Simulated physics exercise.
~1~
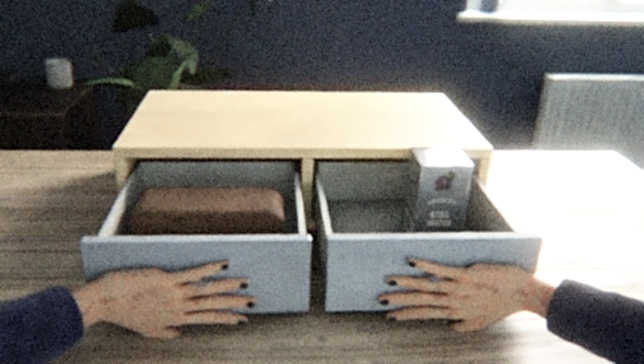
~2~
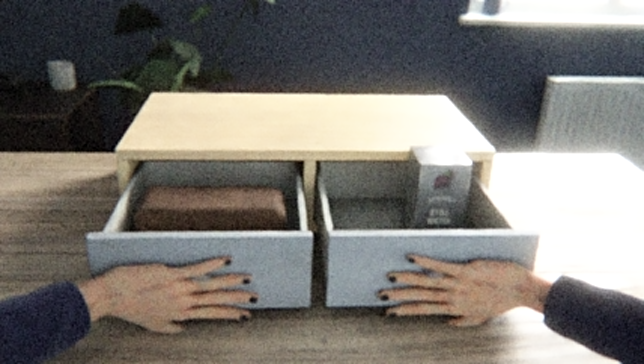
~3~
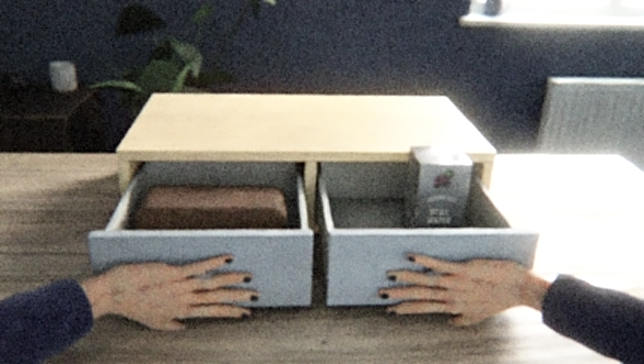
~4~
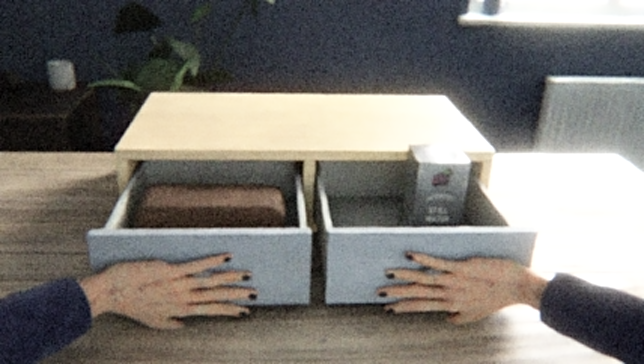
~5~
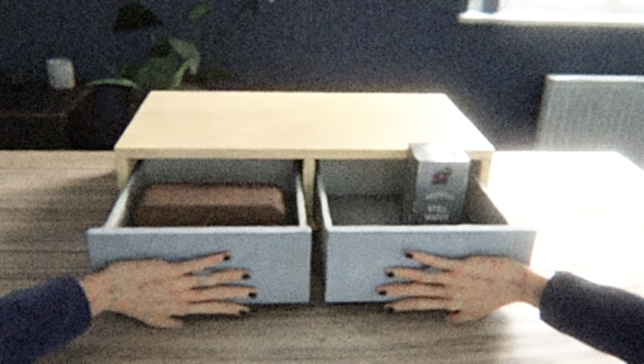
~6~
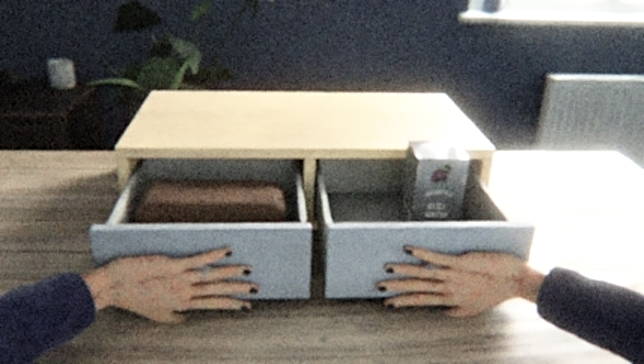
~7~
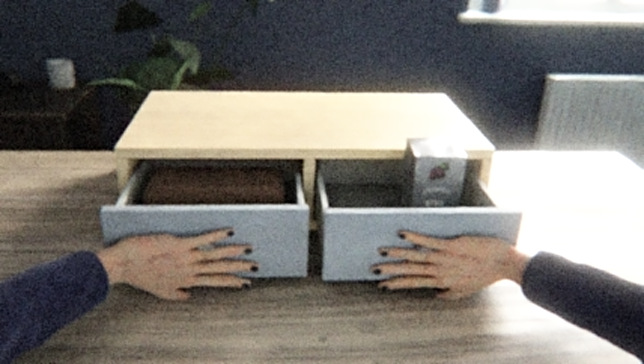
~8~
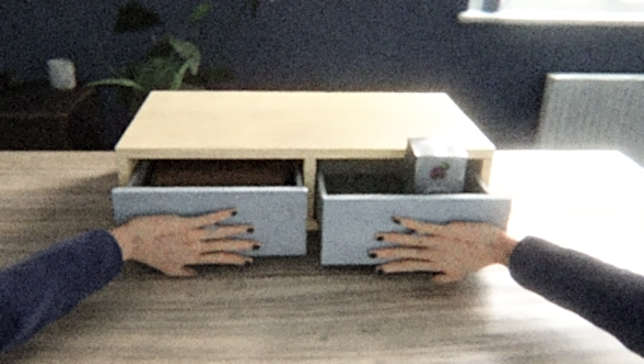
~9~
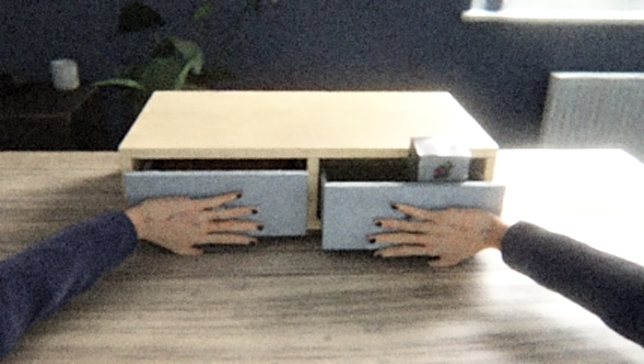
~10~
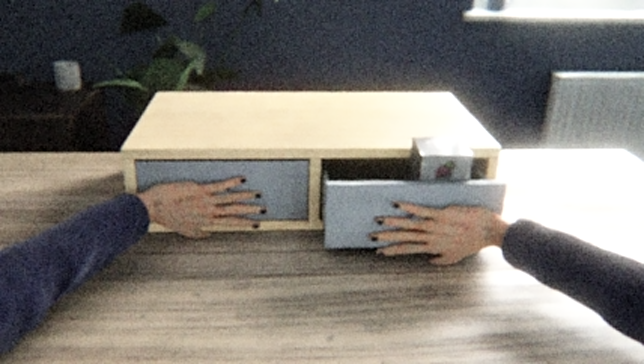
On a wooden table, two hands pushing in a chest's grey drawers, the left closing fully, the right stopping with its carton upright.
